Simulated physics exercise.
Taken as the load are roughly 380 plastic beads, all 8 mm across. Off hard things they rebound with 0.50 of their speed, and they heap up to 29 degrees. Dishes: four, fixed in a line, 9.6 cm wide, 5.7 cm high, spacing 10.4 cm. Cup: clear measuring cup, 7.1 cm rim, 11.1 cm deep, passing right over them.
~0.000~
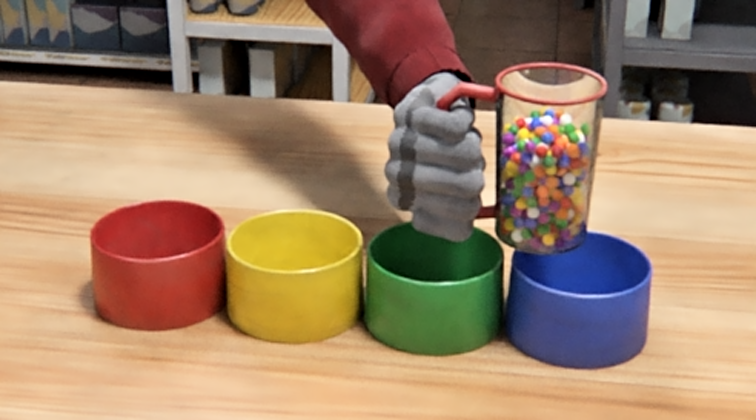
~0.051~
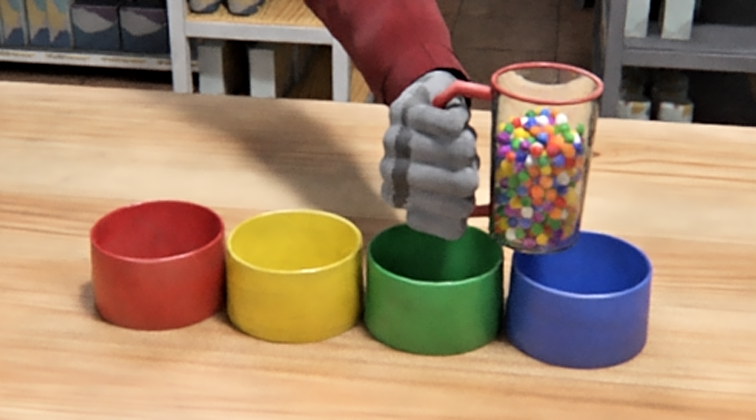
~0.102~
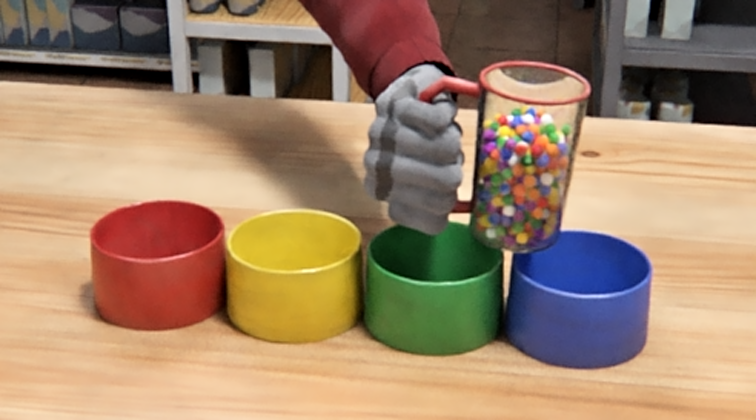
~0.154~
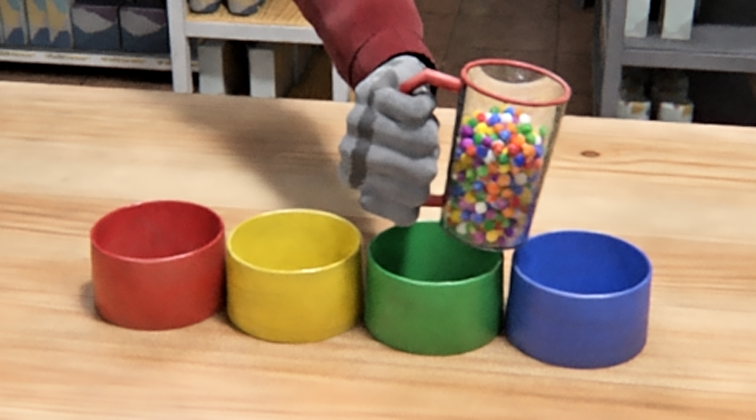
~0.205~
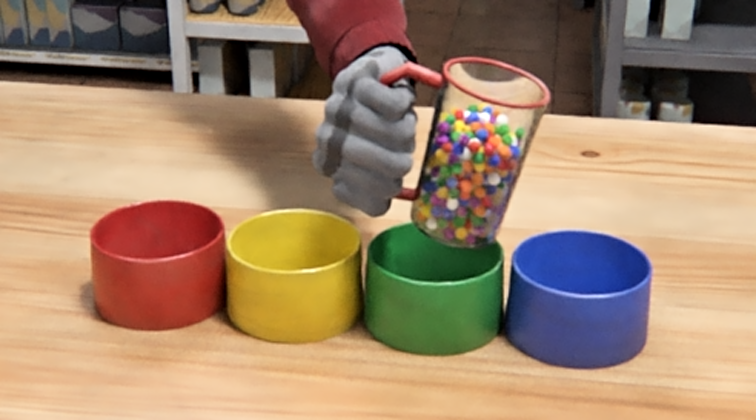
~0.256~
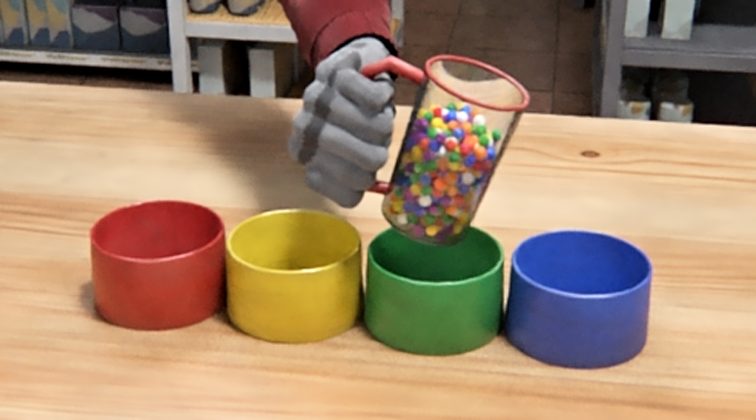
The clip opens on a gray-gloved hand holding a clear cup of multicolored beads upright above the blue dish, at the right of a row of red, yellow, green and blue dishes. The hand moves the cup left over the green dish, tilting it gradually to the right, the beads still inside.
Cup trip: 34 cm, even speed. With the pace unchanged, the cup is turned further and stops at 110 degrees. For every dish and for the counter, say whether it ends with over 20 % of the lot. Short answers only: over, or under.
Red dish over. Blue dish under. Green dish under. Yellow dish under. Counter under.
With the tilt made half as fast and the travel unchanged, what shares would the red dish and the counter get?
In that case red 100, counter 0.
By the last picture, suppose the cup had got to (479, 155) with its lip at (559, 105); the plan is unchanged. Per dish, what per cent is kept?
The red dish keeps 70, the blue dish 0, the green dish 0 and the yellow dish 20.
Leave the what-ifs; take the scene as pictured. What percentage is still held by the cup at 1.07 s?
About 100 per cent.
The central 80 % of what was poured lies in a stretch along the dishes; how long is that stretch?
6 cm, roughly.
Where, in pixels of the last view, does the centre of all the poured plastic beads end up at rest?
In the last view, approximately (170, 267).
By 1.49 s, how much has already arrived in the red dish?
Close to 40 per cent at that point.
After 0.74 s, tilt 61 degrees; cup holds 100 %.
Then, at 1.07 s, tilt 91 degrees; cup holds 100 %.
After 1.49 s, tilt 110 degrees; cup holds 60 %, red 40 %.
At rest (2.9 s), red 100 %, blue 0 %, green 0 %, yellow 0 %, counter 0 %.
